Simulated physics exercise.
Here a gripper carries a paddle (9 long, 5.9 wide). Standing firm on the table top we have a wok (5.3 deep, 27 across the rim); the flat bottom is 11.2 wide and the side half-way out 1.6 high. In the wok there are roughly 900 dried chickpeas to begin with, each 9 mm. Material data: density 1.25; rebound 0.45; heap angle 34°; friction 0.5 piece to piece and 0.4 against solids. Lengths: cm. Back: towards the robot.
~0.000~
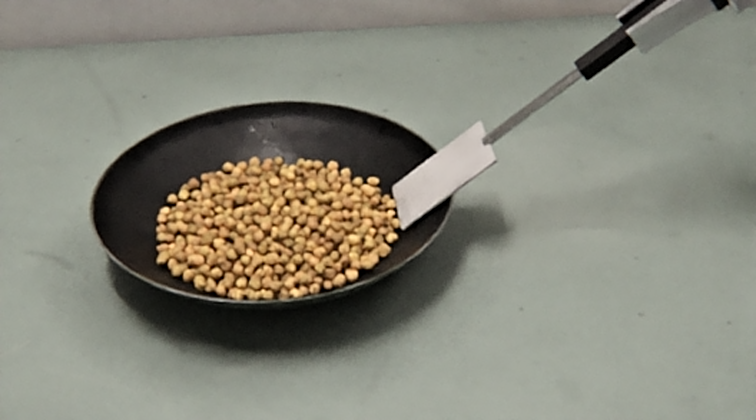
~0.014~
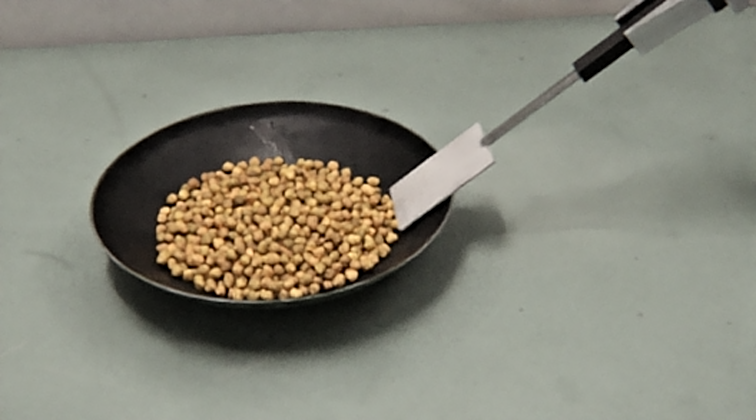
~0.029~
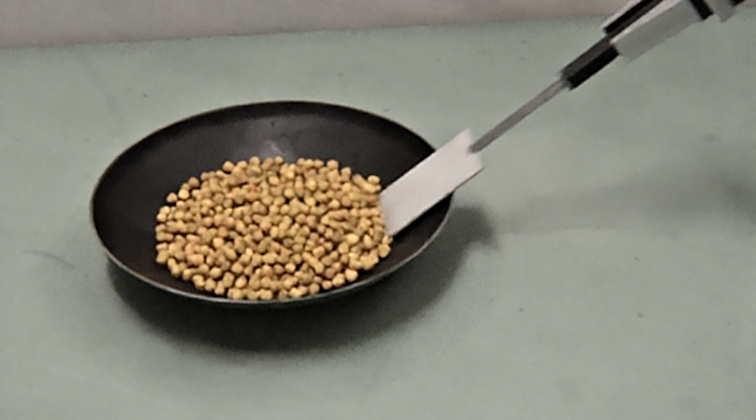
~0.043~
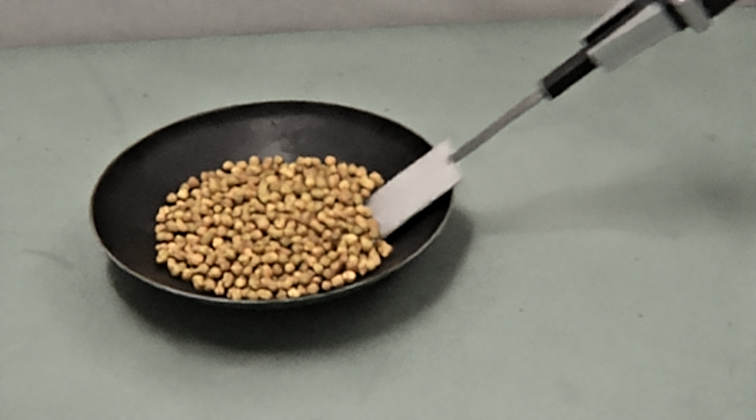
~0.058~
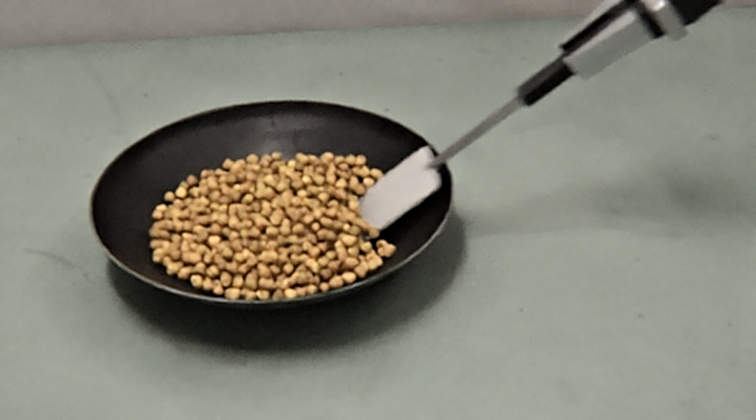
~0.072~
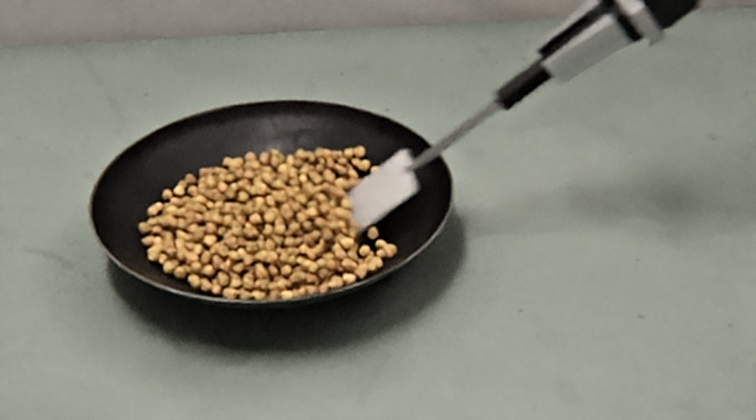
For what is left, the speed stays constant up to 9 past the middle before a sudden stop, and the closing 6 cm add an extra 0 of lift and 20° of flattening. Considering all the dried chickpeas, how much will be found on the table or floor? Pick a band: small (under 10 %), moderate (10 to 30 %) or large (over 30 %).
The share is moderate, 10 to 30 %.
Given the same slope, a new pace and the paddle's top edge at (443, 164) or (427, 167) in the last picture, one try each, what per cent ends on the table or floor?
Roughly 5 and 10 percent.
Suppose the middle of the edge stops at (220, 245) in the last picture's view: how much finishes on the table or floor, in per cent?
Roughly 0 per cent, I'd say.
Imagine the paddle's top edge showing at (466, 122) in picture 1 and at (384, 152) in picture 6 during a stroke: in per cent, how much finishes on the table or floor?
It works out to about 20 %, more or less.
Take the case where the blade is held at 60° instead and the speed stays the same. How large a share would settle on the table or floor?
Result, estimated: 20 %.
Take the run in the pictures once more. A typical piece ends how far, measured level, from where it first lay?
Roughly 3 cm.
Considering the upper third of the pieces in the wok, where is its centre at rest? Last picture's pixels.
You'll find it at about (162, 220).
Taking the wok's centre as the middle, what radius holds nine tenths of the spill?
I'd estimate close to 35 centimetres.
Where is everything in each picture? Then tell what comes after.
The first frame shows paddle top edge at (489, 140), sloping 39°; upper third of the load around (275, 219), from x 160 to 395, top at y 160; 900 in the wok.
The second frame shows paddle top edge at (486, 142), sloping 39°; upper third of the load around (275, 219), from x 160 to 395, top at y 160.
The third frame shows paddle top edge at (474, 149), sloping 39°; upper third of the load around (274, 218), from x 160 to 385, top at y 160.
The fourth frame shows paddle top edge at (454, 159), sloping 39°; upper third of the load around (280, 217), from x 160 to 385, top at y 160.
The fifth frame shows paddle top edge at (432, 166), sloping 39°; upper third of the load around (278, 215), from x 155 to 390, top at y 155.
The sixth frame shows paddle top edge at (411, 169), sloping 39°; upper third of the load around (275, 213), from x 145 to 390, top at y 155; 900 in the wok.
By 0.11 s, sloping 39°, highest piece 6 above the table; 900 in the wok.
By 0.14 s, sloping 33°, highest piece 7 above the table; 900 in the wok.
By 0.36 s, sloping 19°, highest piece 7 above the table; 747 in the wok, 121 on the table or floor, 32 on the blade or in flight.
By 1.41 s, sloping 19°, highest piece 6 above the table; 745 in the wok, 155 on the table or floor.
Final count, 745 in the wok, 155 on the table or floor. That is 17 % on the table or floor.
